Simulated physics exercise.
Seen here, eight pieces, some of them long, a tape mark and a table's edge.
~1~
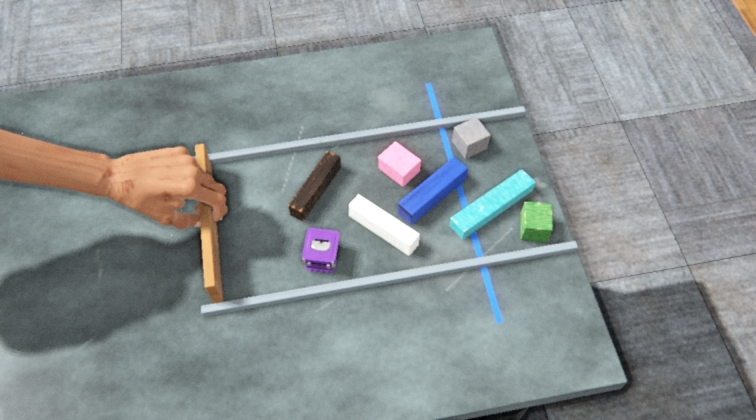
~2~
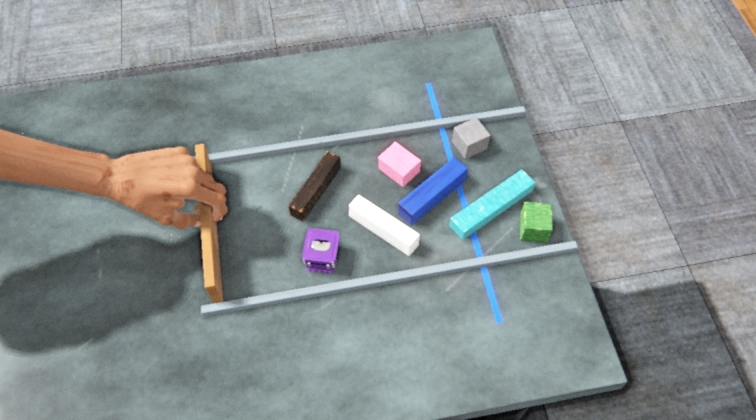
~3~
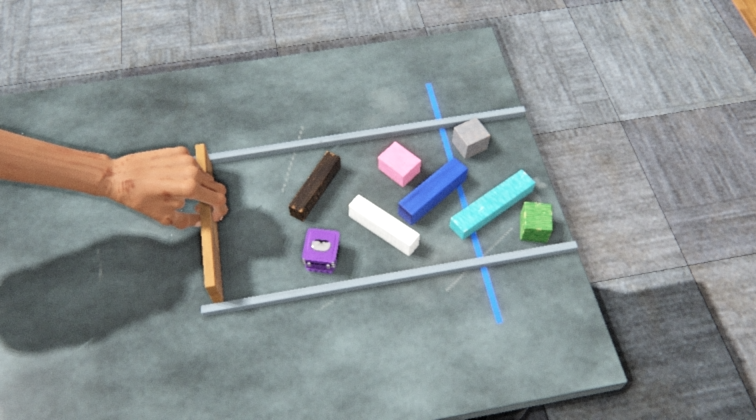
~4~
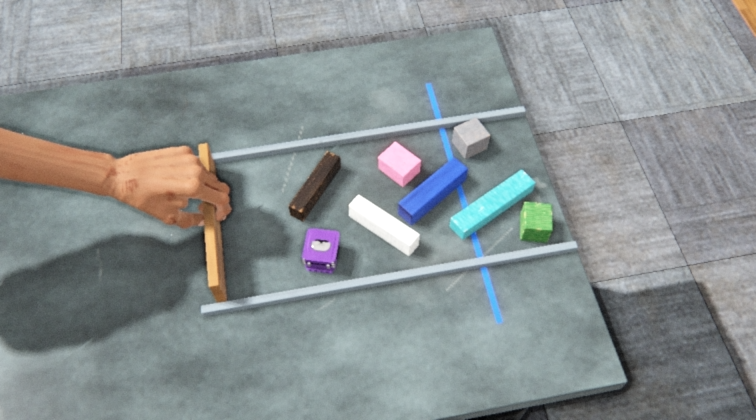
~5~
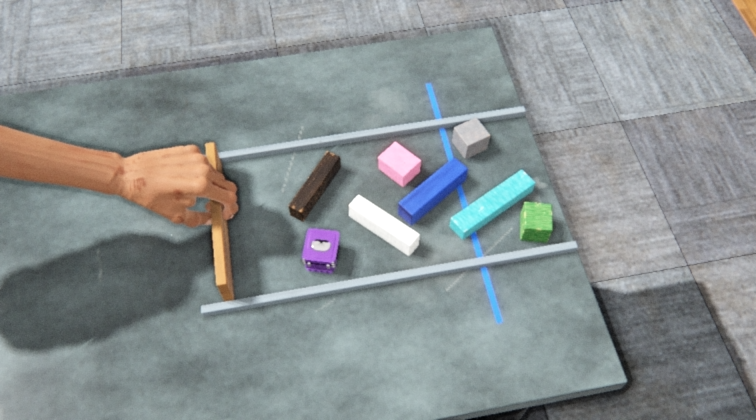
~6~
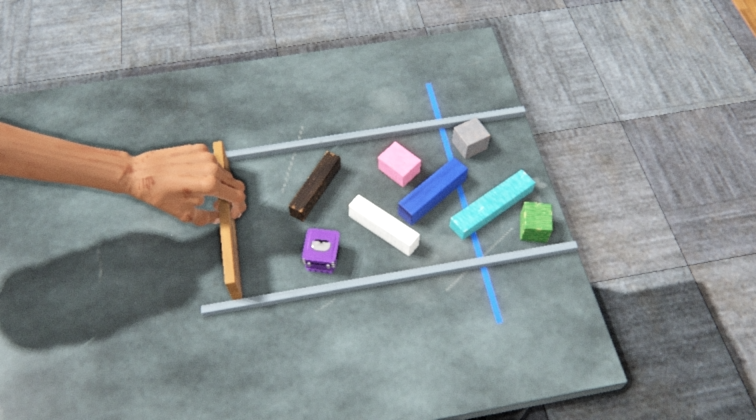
Hand sliding a wooden board slightly right between two rails on a grey table, while eight scattered coloured pieces stay still.
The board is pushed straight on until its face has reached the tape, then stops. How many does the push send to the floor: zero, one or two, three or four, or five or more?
The number that fall off is zero.
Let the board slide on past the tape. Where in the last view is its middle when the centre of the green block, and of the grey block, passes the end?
Its middle is around (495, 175) and around (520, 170).
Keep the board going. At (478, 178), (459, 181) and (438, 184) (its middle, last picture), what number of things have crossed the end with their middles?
Past the end: 1, 0 and 0.
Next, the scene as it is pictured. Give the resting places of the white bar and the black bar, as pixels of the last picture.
First (505, 204), then (460, 159).
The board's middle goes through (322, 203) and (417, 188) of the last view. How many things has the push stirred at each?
The counts are 2 and 6.
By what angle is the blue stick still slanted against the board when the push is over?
About 30°.
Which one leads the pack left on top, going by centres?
It is the turquoise bar.
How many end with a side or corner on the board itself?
In contact: 2.
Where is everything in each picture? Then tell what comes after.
Green block (536, 222); turquoise bar (493, 204); grey block (471, 138); board (209, 221); tape (460, 191), in the first frame.
Turquoise bar (493, 204); purple case (322, 251), in the second frame.
Grey block (471, 138); blue stick (433, 191), in the third frame.
Green block (536, 222); black bar (315, 186), in the fourth frame.
Turquoise bar (493, 204); white bar (384, 225), in the fifth frame.
Green block (536, 222); turquoise bar (493, 204); grey block (471, 138); board (227, 218); tape (460, 191), in the sixth frame.
Soon after, none off yet; green block at rest near (536, 222); turquoise bar at rest near (493, 204); grey block at rest near (471, 138).
At rest, the number that fall off is zero.
